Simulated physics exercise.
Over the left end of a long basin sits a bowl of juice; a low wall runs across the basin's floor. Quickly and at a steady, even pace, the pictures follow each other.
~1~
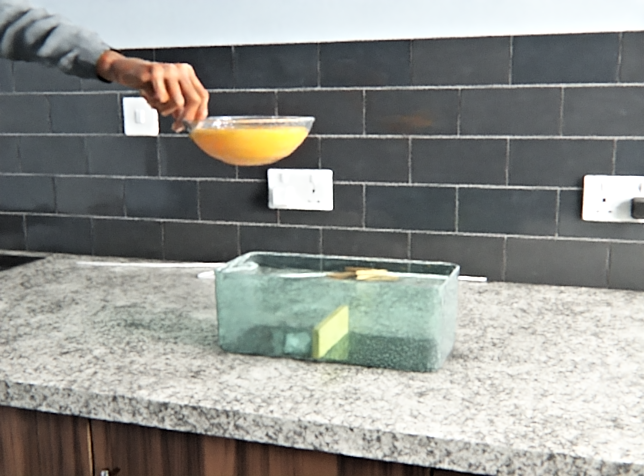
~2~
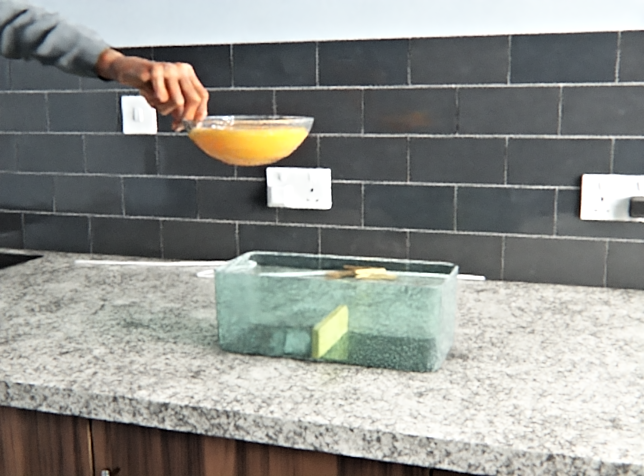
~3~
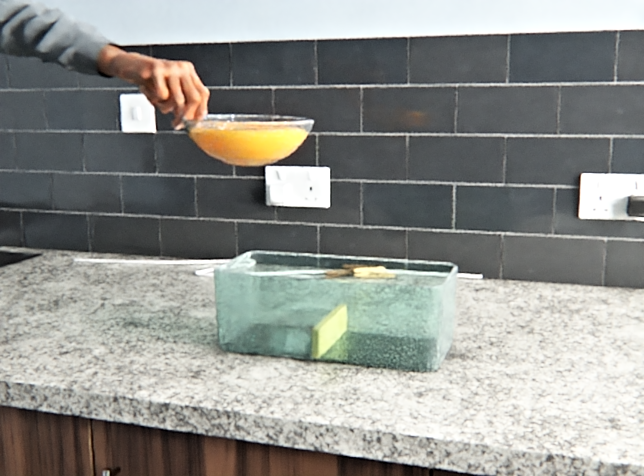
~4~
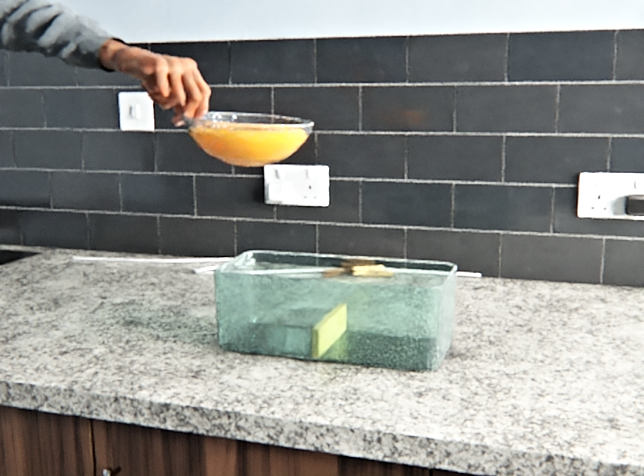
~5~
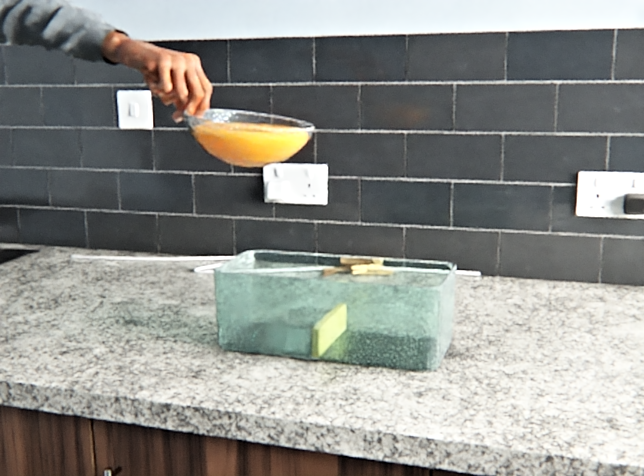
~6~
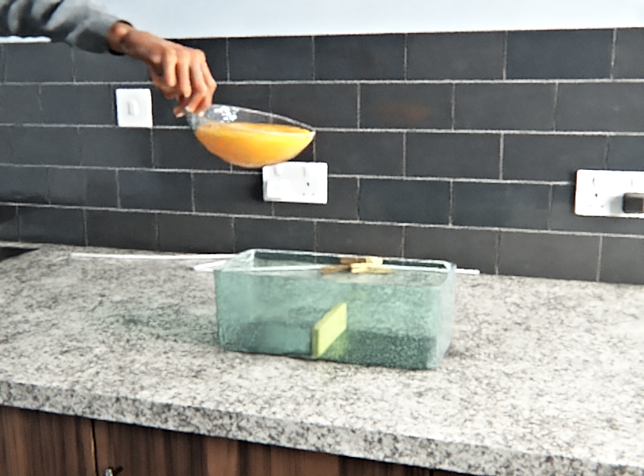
A hand in a grey sleeve reaches in from the upper left, holding a clear glass bowl of orange juice above a granite-patterned kitchen counter, seen from the front against dark tiles with white sockets. Below sits a greenish glass basin with a low yellow-green wall inside and thin rods behind its rim. The hand slowly tilts the bowl slightly rightward, while the view barely shifts.
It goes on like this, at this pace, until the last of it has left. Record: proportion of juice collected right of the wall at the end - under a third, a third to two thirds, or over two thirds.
Looks to me like the right side of the wall gets upwards of two thirds.
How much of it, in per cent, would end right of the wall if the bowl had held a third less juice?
About 75 percent.
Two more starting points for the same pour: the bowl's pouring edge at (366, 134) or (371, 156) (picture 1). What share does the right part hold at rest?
It comes out at around 85 percent and then around 90 percent.
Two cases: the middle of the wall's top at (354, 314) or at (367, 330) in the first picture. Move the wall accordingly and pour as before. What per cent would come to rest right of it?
55 % then 40 %, approximately.
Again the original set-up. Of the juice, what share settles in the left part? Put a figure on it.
About 20 per cent.
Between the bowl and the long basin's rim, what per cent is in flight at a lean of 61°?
Estimate: 50 per cent, roughly.
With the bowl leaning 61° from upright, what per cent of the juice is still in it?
Around 30 in a hundred.
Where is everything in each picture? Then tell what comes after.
In the first frame, tilt 0°; pouring edge (309, 120); surface from (198, 129) to (305, 129); the long basin's rim runs from (232, 263) to (451, 277); the wall's top is at (331, 318).
In the second frame, tilt 1°; pouring edge (308, 121); surface from (197, 128) to (305, 130).
In the third frame, tilt 2°; pouring edge (309, 123); surface from (197, 127) to (304, 131).
In the fourth frame, tilt 5°; pouring edge (309, 126); surface from (198, 126) to (305, 132).
In the fifth frame, tilt 8°; pouring edge (310, 130); surface from (200, 125) to (307, 134).
In the sixth frame, tilt 12°; pouring edge (310, 135); surface from (202, 125) to (309, 135).
A moment on, the bowl is tipped part way and 29 per cent is still to pour, 1 is left of the wall and 21 right of it.
Next, the bowl is tipped on its side and 0 per cent is still to pour, 17 is left of the wall and 77 right of it.
Then the bowl is tipped on its side and 0 per cent is still to pour, 21 is left of the wall and 78 right of it.
Later the bowl is tipped on its side and 0 per cent is still to pour, 21 is left of the wall and 77 right of it.
Finally, 21 per cent lies left of the wall, 77 right of it and 2 outside.
